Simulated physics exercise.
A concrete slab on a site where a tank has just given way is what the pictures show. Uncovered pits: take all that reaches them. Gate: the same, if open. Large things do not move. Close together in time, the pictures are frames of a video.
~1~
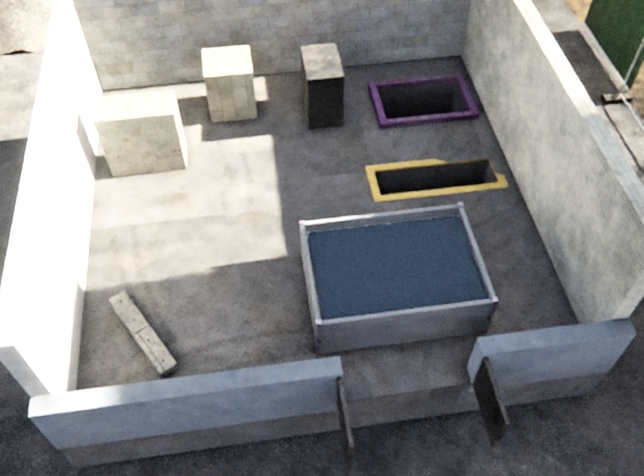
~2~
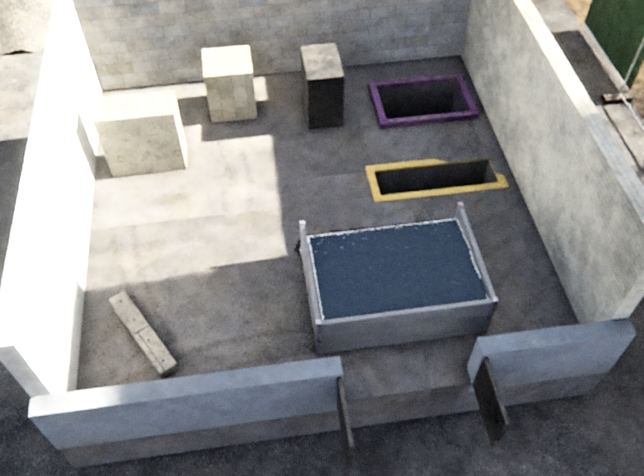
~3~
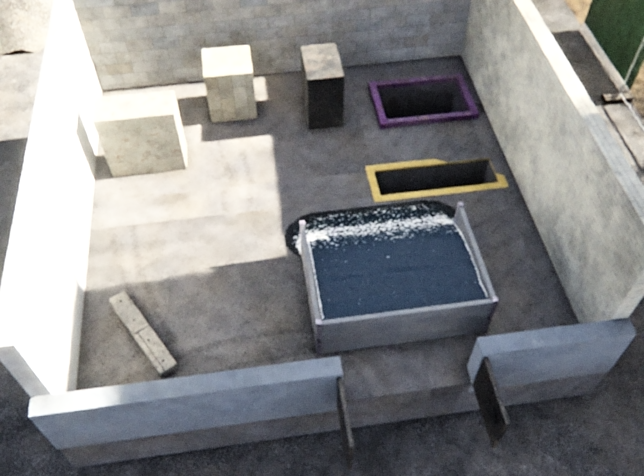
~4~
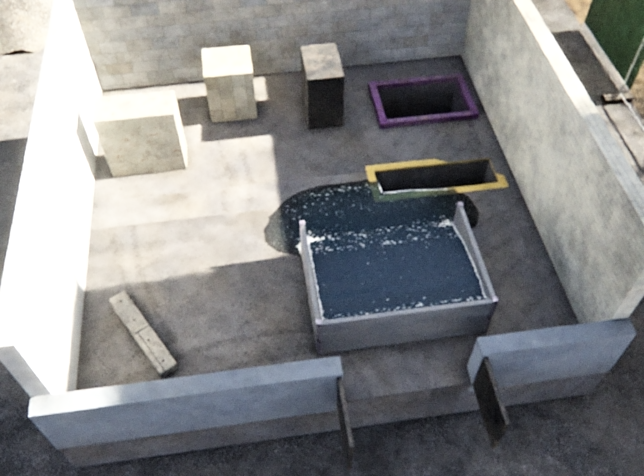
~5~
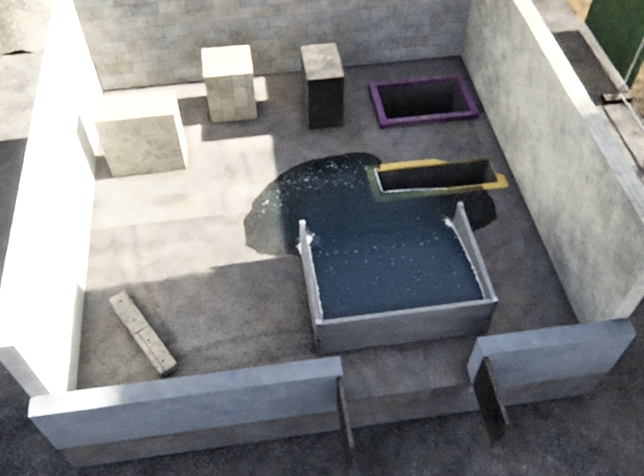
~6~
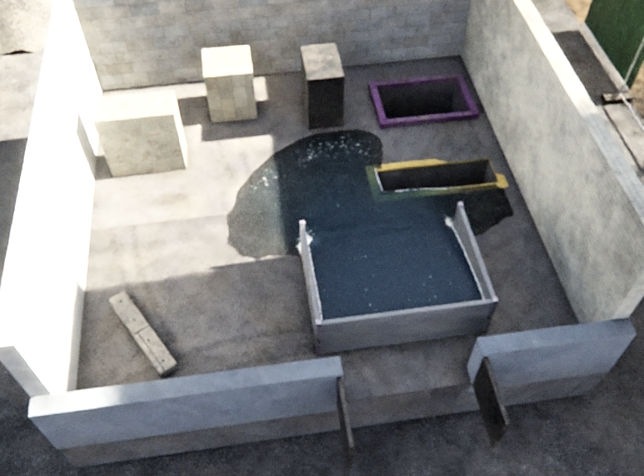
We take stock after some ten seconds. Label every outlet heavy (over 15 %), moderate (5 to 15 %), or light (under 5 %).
Labels: Gate - light, purple pit - light, yellow pit - heavy.
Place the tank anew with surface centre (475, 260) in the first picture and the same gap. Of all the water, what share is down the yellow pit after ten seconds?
The yellow pit takes 75 per cent.
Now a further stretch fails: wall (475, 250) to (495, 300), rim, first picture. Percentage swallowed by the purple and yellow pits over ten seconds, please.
Purple: 0 percent; yellow: 45 percent.
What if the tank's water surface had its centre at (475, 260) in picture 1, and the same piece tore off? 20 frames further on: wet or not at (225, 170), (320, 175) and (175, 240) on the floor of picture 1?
Spot one wetted, spot two wetted, spot three unwetted.
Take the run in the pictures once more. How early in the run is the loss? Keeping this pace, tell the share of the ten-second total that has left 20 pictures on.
Some 75 per cent.
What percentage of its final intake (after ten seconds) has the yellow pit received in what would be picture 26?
The figure is near 70 per cent.
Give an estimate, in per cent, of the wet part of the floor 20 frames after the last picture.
Some 55 per cent.
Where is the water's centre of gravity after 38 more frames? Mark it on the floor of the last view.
I'd point to (274, 165).
A moment on, water covers 30 % of the floor; the gate 0 %, the purple pit 0 %, the yellow pit 17 %.
Next, water covers 40 % of the floor; the gate 0 %, the purple pit 1 %, the yellow pit 27 %.
Then, water covers 55 % of the floor; the gate 0 %, the purple pit 1 %, the yellow pit 33 %.
Later, water covers 65 % of the floor; the gate 0 %, the purple pit 2 %, the yellow pit 40 %.
In the end, water covers 80 % of the floor; the gate 0 %, the purple pit 2 %, the yellow pit 46 %.
